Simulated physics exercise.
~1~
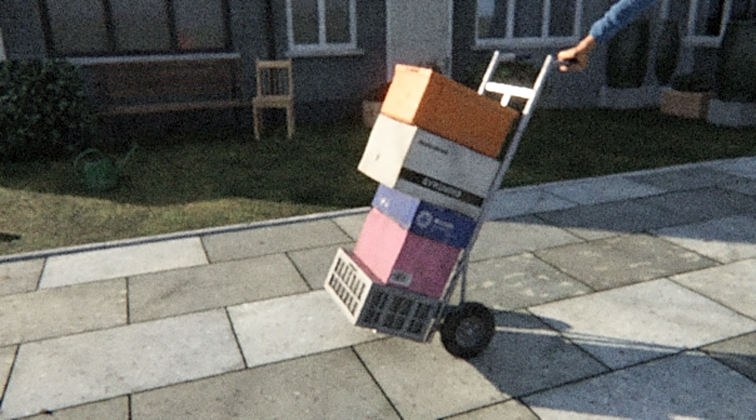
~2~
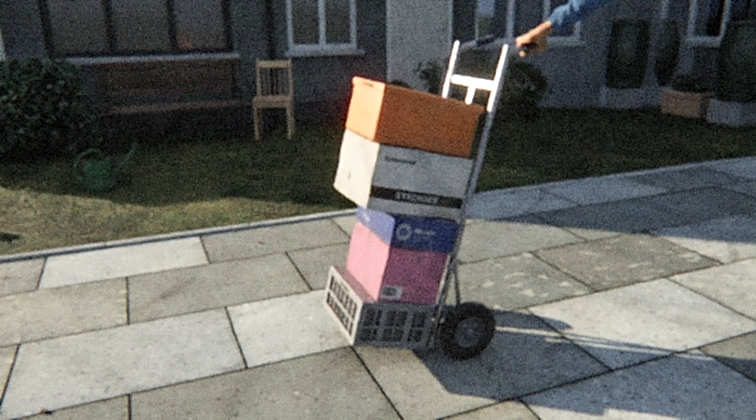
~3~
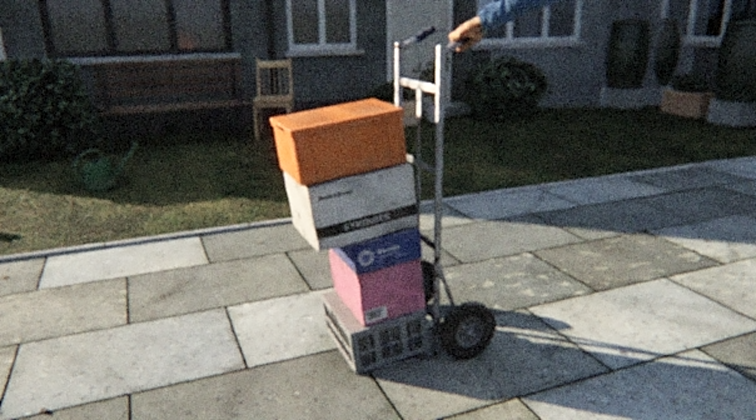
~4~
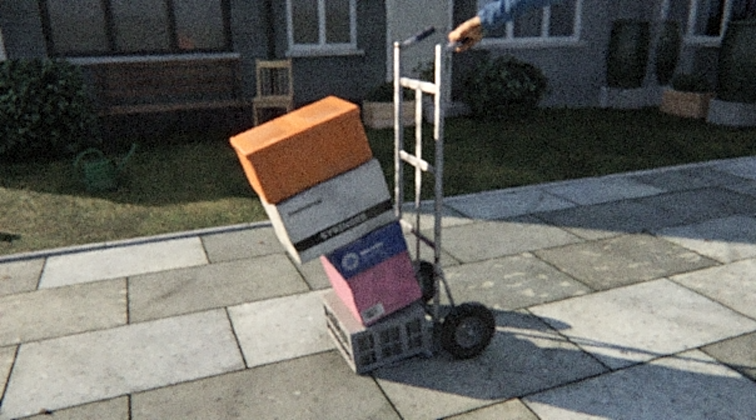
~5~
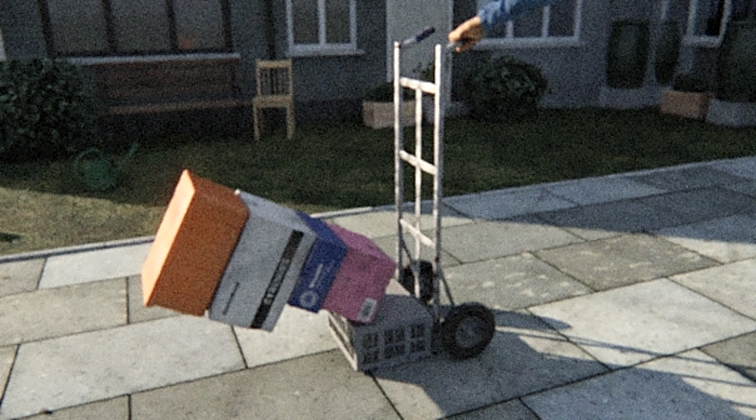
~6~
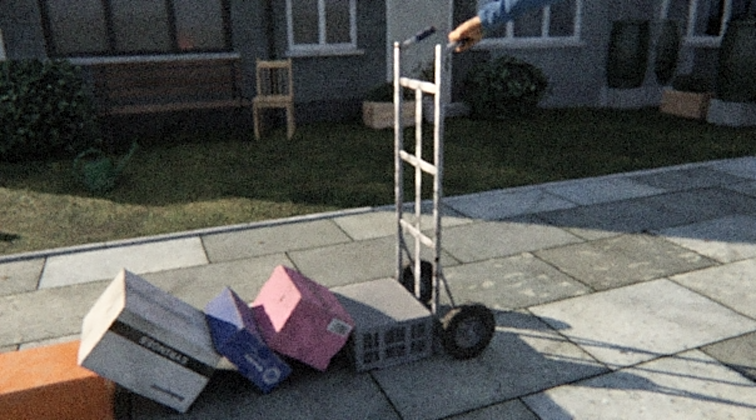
In this clip, a hand swings a loaded hand truck upright on a paved patio, and the stacked boxes tip off to the left. The orange, white, blue and pink boxes end up strewn on the paving, while the grey crate stays at the truck's base.
